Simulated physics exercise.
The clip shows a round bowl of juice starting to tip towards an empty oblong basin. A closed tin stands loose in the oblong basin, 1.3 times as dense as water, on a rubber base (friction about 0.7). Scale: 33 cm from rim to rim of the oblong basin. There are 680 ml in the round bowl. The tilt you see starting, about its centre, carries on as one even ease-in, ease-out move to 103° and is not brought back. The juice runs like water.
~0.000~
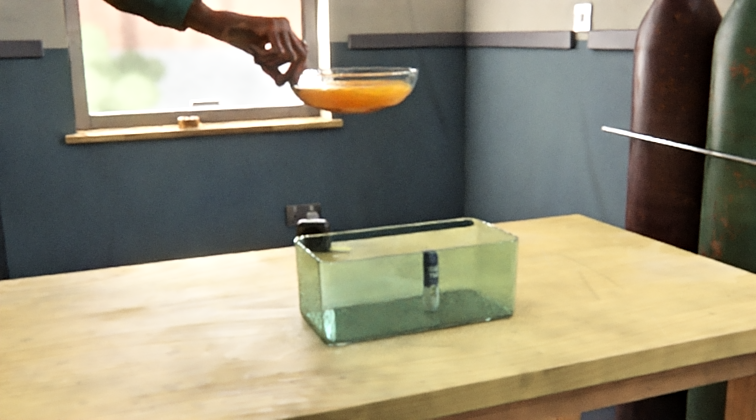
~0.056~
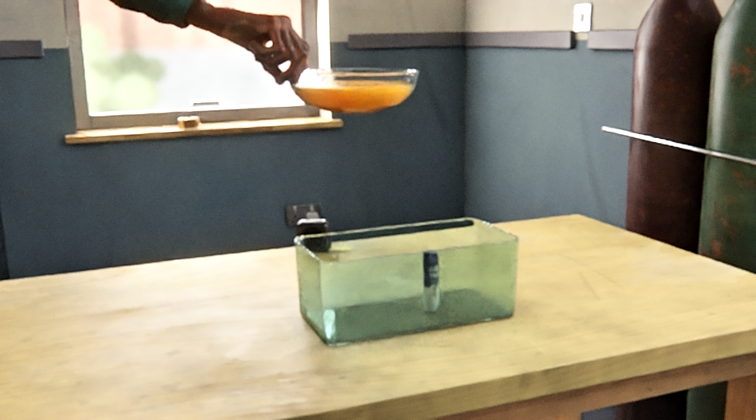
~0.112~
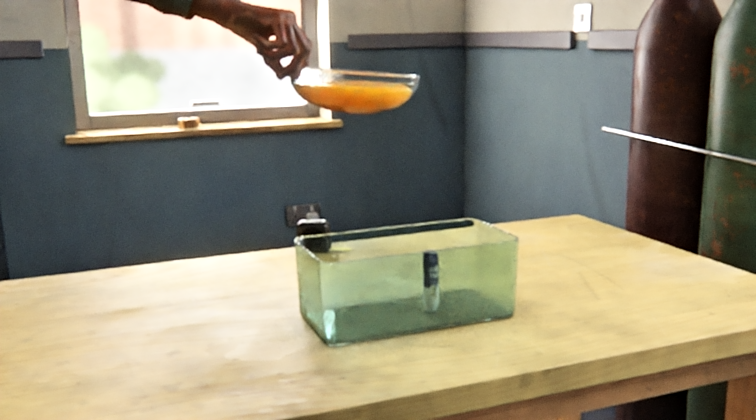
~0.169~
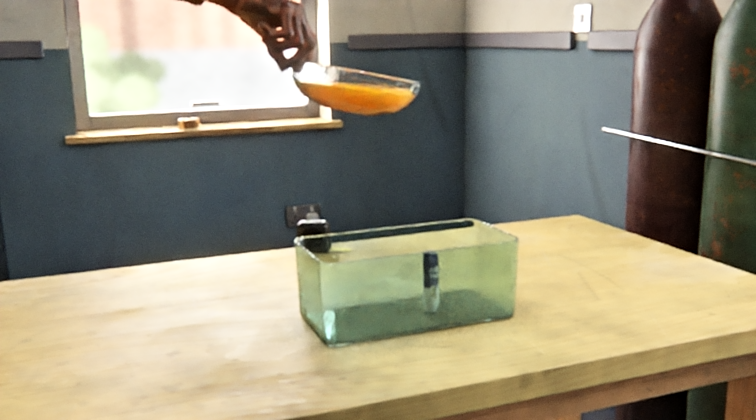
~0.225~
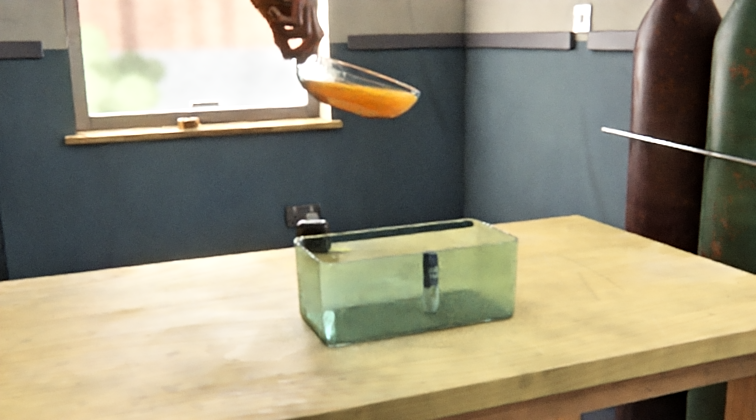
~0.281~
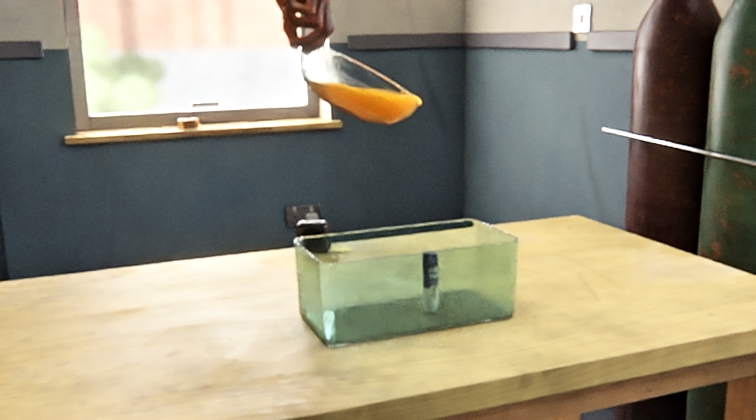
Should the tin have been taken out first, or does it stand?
It falls.
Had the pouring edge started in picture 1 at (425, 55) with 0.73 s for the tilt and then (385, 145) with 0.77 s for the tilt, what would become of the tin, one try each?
First it goes over; then it topples.
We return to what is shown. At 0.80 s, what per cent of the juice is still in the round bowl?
Some 0 per cent.
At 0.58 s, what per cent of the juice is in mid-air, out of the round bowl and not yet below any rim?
About 60 per cent.
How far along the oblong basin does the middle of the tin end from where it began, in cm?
Some 7.0 cm.
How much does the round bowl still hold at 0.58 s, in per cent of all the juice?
About 3 per cent.
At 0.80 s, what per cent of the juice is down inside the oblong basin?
About 80 per cent.
By 0.58 s the tilt is 88° and 3 per cent is still to pour; the tin stands where it began.
By 0.80 s the tilt is 103° and 0 per cent is still to pour; the tin leans 17°.
By 1.02 s the tilt is 103° and 0 per cent is still to pour; the tin lies on its side.
By 1.27 s the tilt is 103° and 0 per cent is still to pour; the tin lies on its side.
At rest the tin lies on its side.
